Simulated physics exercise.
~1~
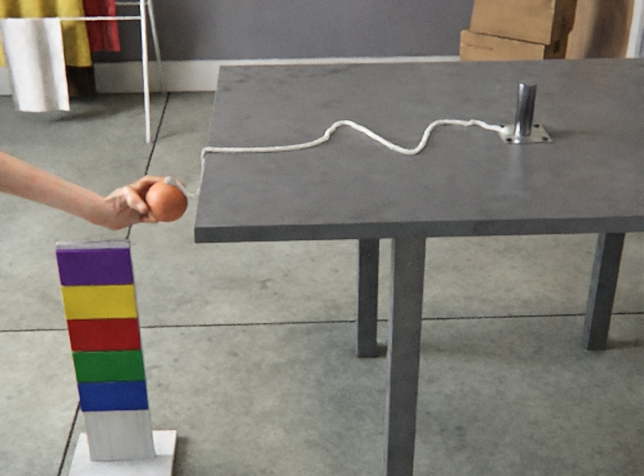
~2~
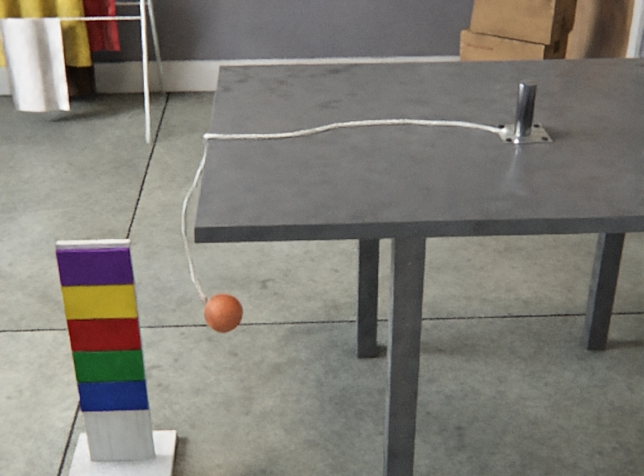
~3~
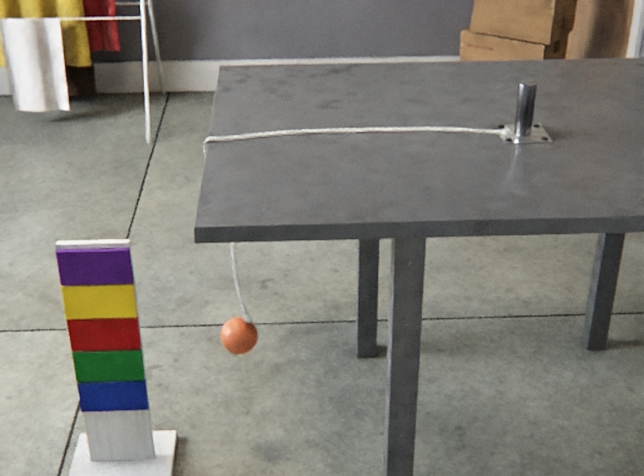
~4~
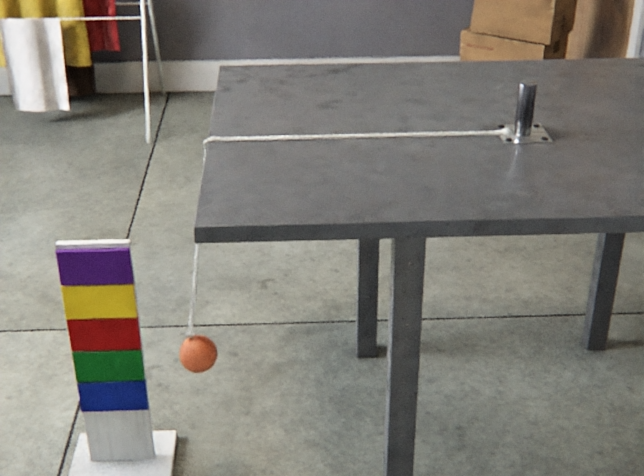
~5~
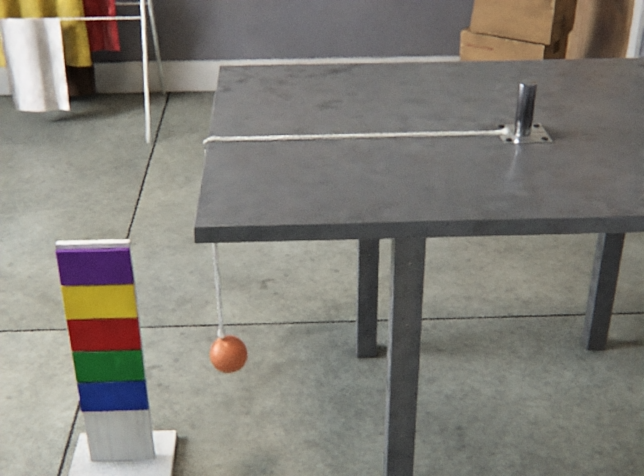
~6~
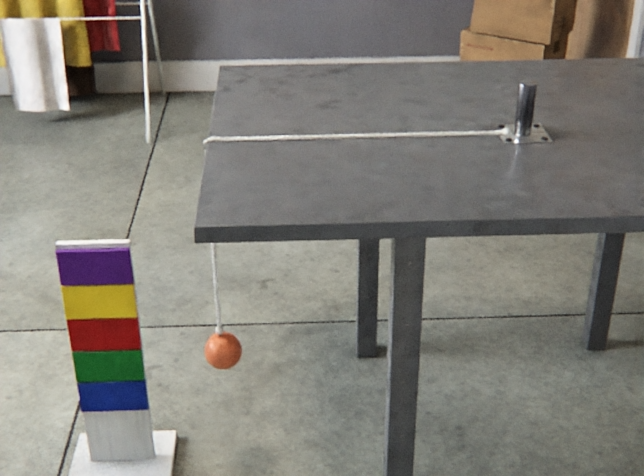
An orange ball on a white cord tied to a metal post is released by a hand beside a grey table, drops past the edge, swings beneath it as the cord straightens, and ends hanging almost still, level with the green band on the striped board.
